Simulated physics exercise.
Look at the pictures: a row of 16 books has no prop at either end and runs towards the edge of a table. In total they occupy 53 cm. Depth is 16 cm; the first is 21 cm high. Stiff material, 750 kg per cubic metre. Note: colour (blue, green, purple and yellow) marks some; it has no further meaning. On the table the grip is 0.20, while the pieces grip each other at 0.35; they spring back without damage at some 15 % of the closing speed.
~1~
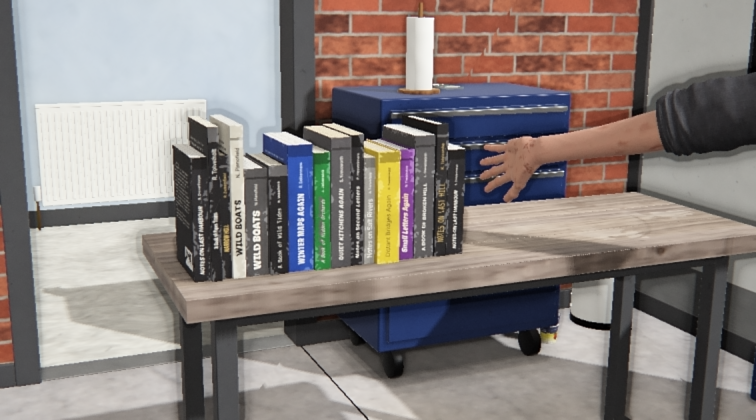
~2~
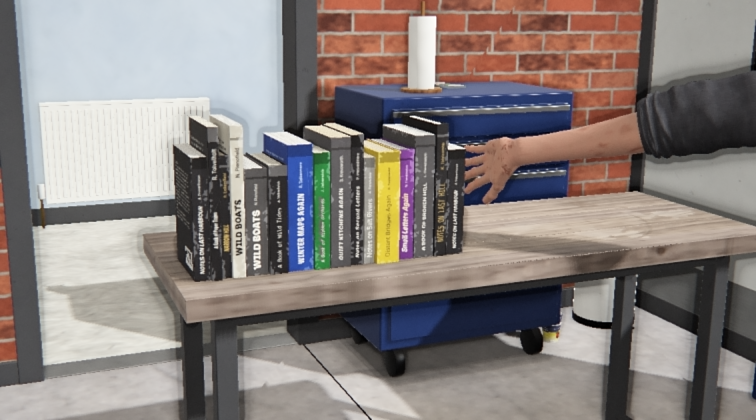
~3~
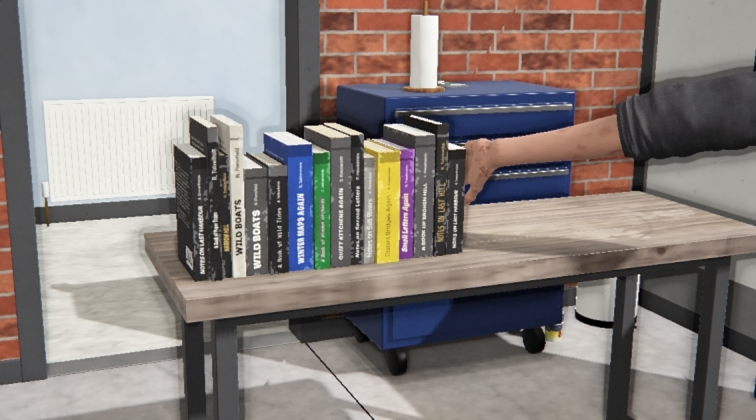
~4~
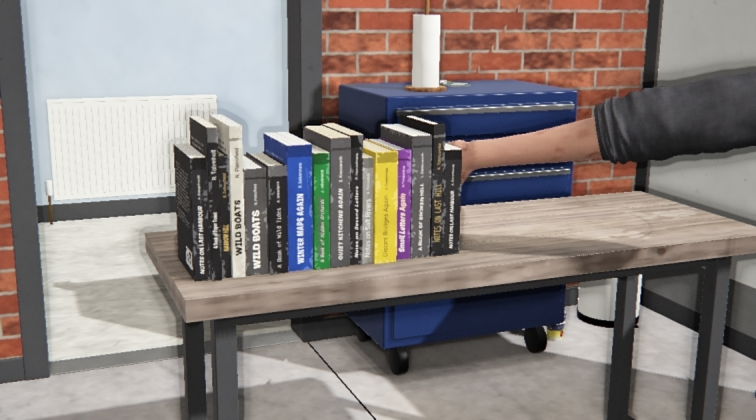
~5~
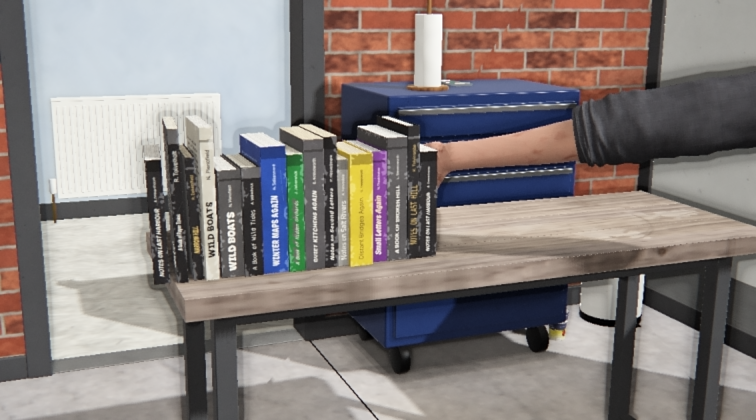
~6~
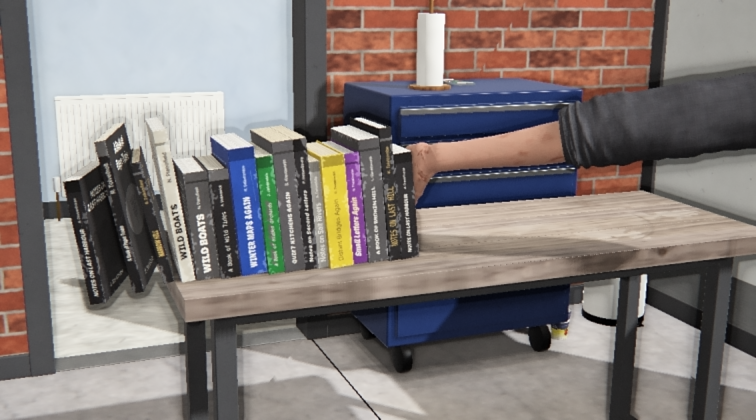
At the start, an open hand reaches in from the right towards an upright row of books standing still on a table. It meets the right end and pushes the whole row leftwards, until the books lean left and the leftmost ones tilt out past the table's edge.
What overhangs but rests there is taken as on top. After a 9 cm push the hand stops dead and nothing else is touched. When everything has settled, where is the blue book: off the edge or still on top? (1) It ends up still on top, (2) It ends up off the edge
It ends up off the edge (2).
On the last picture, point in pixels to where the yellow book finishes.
Roughly (277, 228).
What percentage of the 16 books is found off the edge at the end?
My estimate is roughly 50 per cent.
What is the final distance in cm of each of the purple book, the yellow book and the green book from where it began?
Distances in cm - purple: 10; yellow: 20; green: 90.
Then, 0.07 s past the last view, none of the 16 books off the edge, 16 disturbed; blue book 17° from how it stood; green book 17° from how it stood.
Then, 0.23 s past the last view, 3 of the 16 books off the edge; blue book 45° from how it stood; green book 45° from how it stood.
Then, 0.41 s past the last view, 6 of the 16 books off the edge; blue book on its side; green book 75° from how it stood, 7 cm lower.
Then, 0.73 s past the last view, 8 of the 16 books off the edge; blue book upside down; green book upside down.
In the end, 8 of the 16 books off the edge; blue book 73° from how it stood, 79 cm lower; green book on its side; yellow book 64° from how it stood.
